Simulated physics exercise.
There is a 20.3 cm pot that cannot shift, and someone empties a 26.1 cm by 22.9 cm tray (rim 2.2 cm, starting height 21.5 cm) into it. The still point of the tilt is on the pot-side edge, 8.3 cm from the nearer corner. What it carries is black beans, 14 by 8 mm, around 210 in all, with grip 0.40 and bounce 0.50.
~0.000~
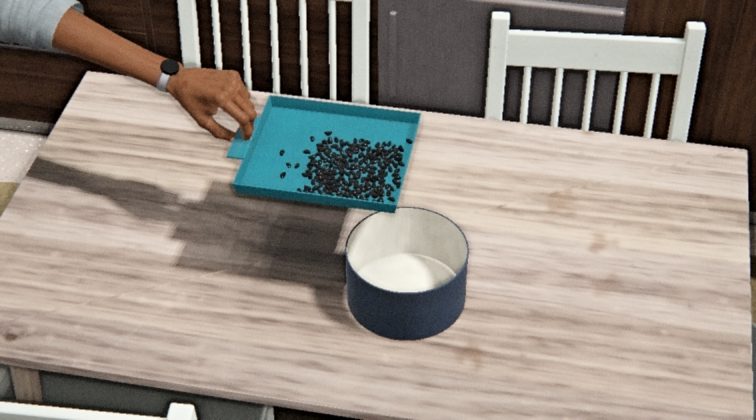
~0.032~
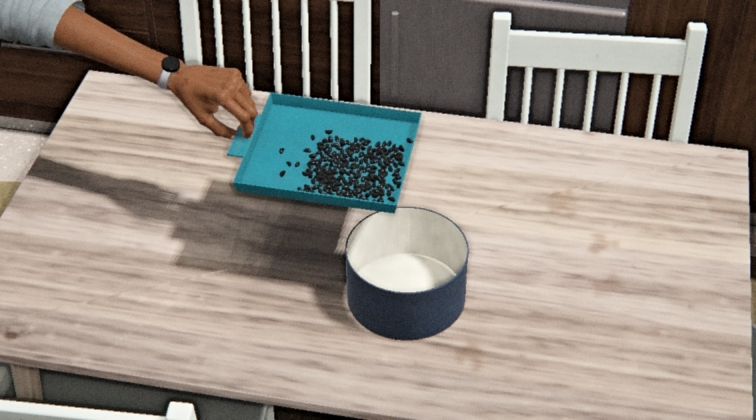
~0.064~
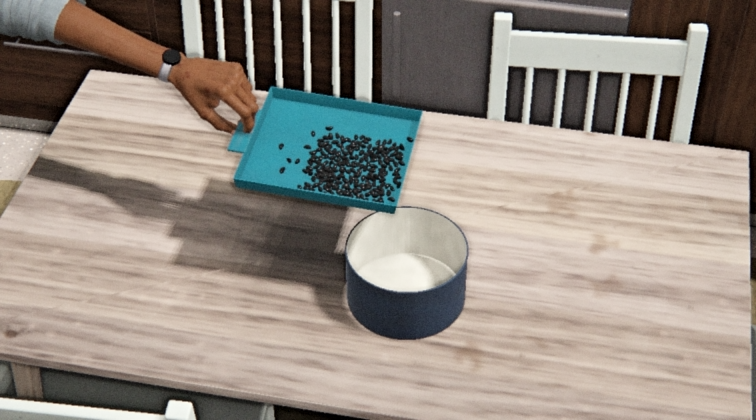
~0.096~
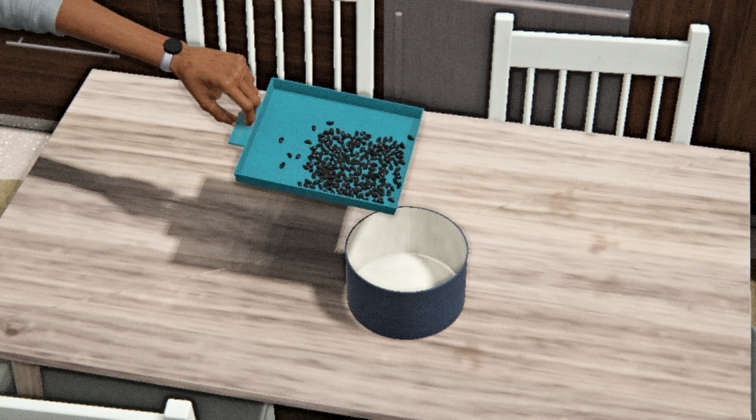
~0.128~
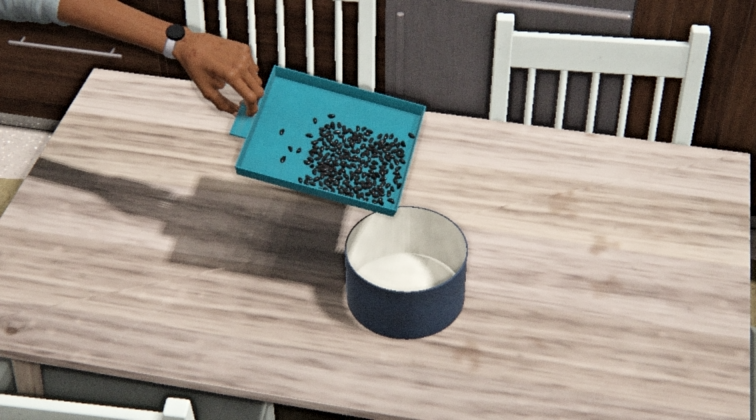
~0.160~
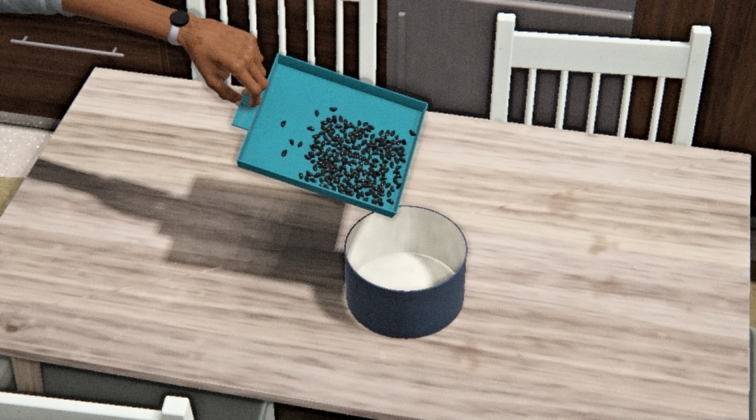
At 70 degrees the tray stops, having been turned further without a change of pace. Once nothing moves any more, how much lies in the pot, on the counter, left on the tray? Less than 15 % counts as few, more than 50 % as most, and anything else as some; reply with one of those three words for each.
Here it is: Pot: Most, counter: Few, left on the tray: Some.
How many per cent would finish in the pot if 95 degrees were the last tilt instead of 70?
Around 100 %, I reckon.
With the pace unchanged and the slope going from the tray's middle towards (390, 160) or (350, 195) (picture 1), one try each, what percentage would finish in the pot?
25 and 65 %.
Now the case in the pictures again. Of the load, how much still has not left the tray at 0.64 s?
Around 65 percent of it.
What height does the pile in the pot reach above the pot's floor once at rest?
Close to 2.0 cm up.
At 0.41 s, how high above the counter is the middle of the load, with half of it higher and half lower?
The halfway mark sits at about 26 cm.
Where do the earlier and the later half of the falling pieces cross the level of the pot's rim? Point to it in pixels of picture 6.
I'd mark about (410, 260) for the first half and about (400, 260) for the second.
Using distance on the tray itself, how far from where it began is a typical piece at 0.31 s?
Displacement on the tray: Roughly 1 cm.
After 0.31 s, tilt 47 degrees; the tray holds 100 %, the pot 0 %.
After 0.41 s, tilt 65 degrees; the tray holds 100 %, the pot 0 %.
After 0.64 s, tilt 70 degrees; the tray holds 65 %, the pot 20 %.
At rest (2.5 s), pot 70 %, counter 0 %, tray 30 %.
